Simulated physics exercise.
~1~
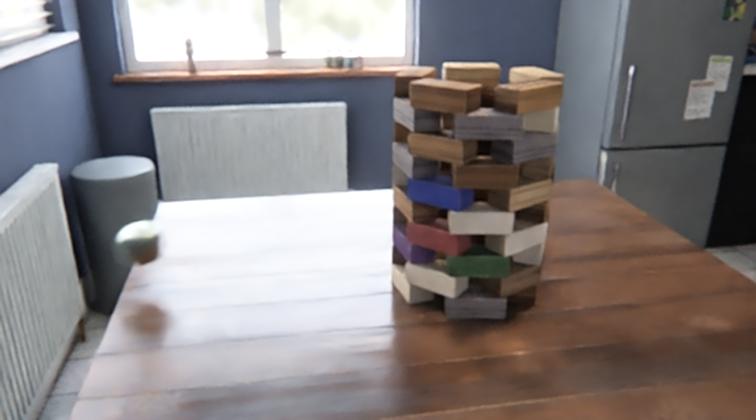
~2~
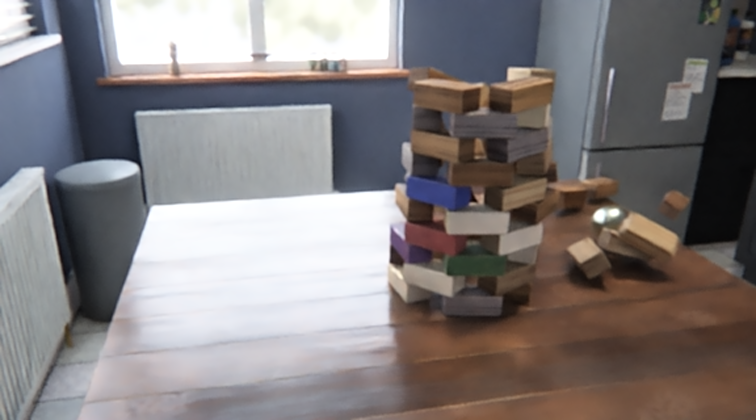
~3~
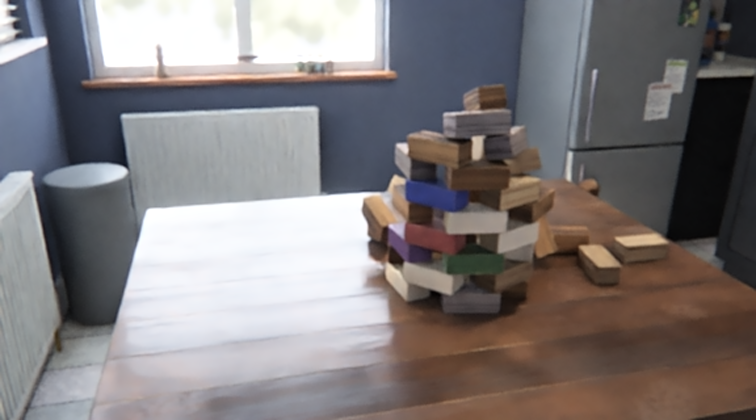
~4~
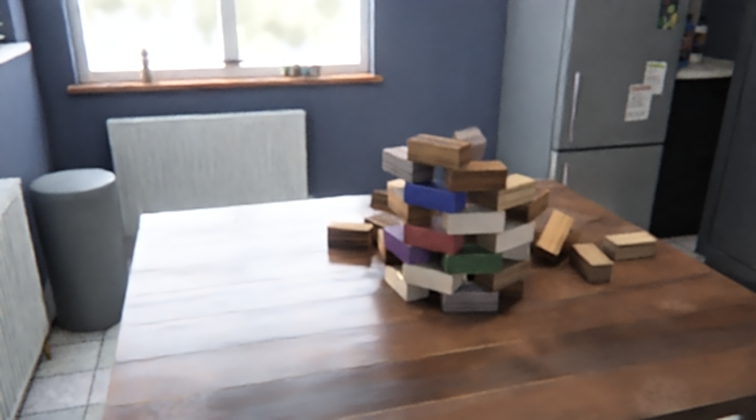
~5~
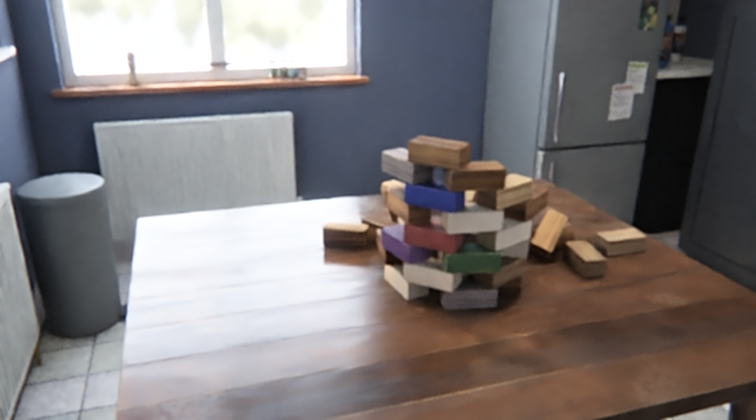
A small pale ball flies in from the left toward a hollow tower of wooden blocks on a brown table, in a blue-walled kitchen with a window, radiator, grey bin and fridge, seen from slightly above as the view drifts sideways. The tower includes blue, red, purple, green and white blocks. The ball reaches the right side, and several brown blocks scatter there. The upper rings then collapse, dropping more blocks behind and beside the tower. Finally the lower part stands with its coloured blocks in place, the green one still up, while loose blocks lie around it.
